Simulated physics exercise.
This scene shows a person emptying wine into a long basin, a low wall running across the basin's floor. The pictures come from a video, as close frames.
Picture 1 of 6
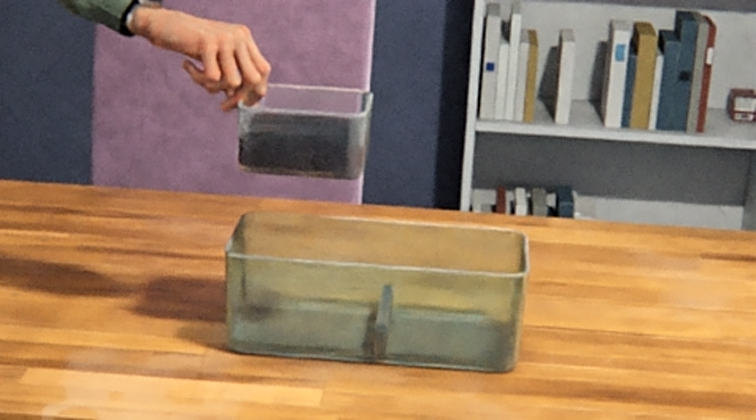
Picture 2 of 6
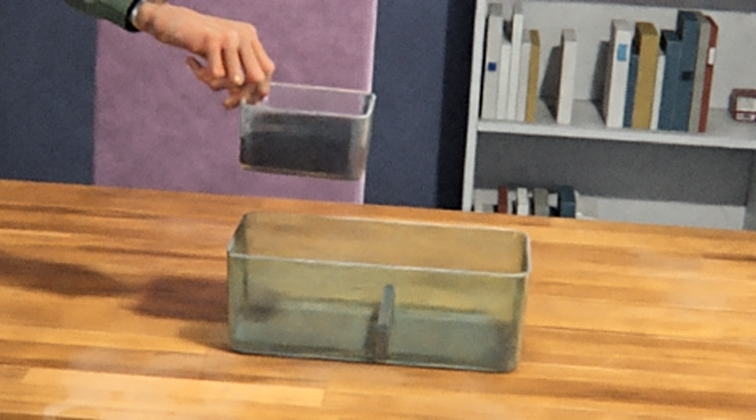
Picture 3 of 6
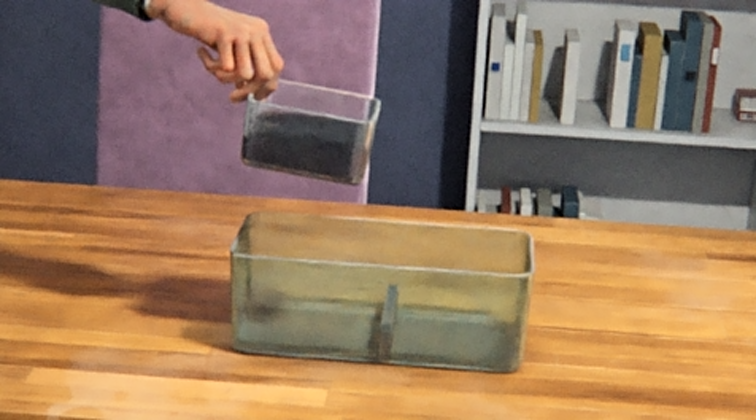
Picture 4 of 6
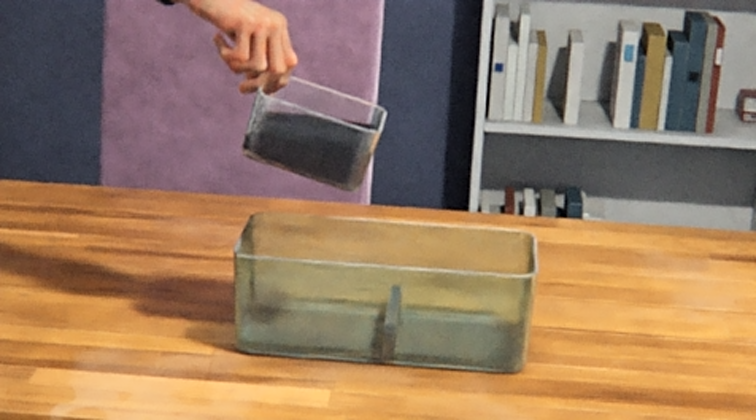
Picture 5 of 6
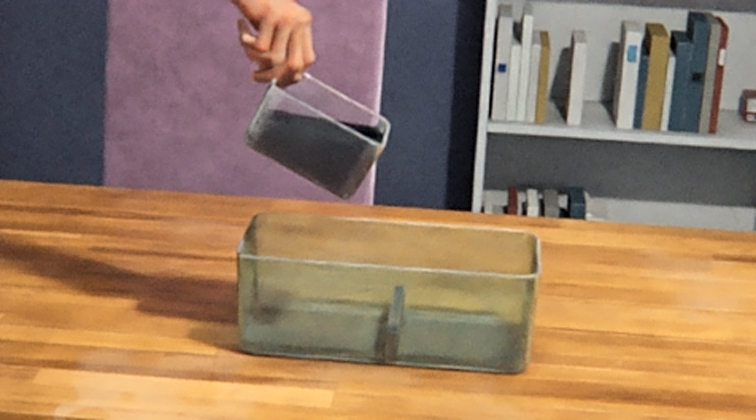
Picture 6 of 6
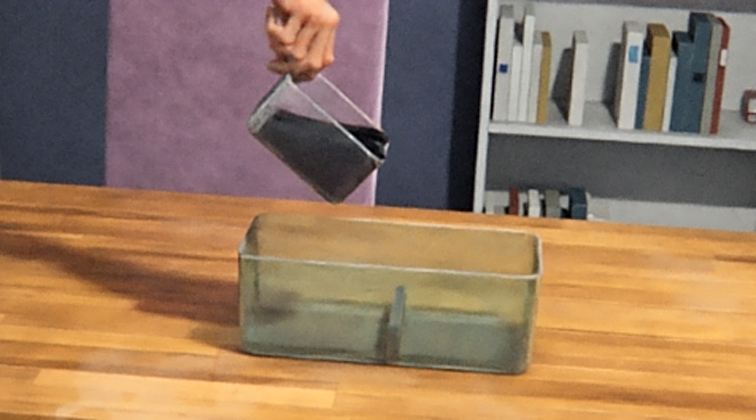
Above a wooden table with a bookshelf behind it, a hand held a small clear container of dark liquid over a long glass basin with a low divider, then steadily tilted it to the right.
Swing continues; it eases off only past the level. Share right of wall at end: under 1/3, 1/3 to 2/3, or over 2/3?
1/3 to 2/3.
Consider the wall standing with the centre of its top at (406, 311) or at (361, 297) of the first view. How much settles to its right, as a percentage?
Roughly 35 per cent first and roughly 75 per cent second.
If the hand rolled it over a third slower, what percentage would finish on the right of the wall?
Roughly 60 in a hundred.
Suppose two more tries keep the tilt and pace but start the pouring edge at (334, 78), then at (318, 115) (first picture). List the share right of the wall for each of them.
Close to 25 in a hundred, then close to 10 in a hundred.
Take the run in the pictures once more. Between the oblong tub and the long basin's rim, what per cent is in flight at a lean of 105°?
Close to 25 in a hundred.
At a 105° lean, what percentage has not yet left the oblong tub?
Some 15 in a hundred has yet to spill out.
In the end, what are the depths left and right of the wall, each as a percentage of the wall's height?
Once it is still, the left part shows 30 per cent and the right part 40.
A moment on, the oblong tub is tipped right over and 17 per cent is still to pour, 10 is left of the wall and 47 right of it.
Next, the oblong tub is tipped right over and 2 per cent is still to pour, 34 is left of the wall and 59 right of it.
Then the oblong tub is tipped right over and 0 per cent is still to pour, 41 is left of the wall and 59 right of it.
Later the oblong tub is tipped right over and 0 per cent is still to pour, 40 is left of the wall and 59 right of it.
At rest 40 per cent lies left of the wall, 59 right of it and 1 outside.
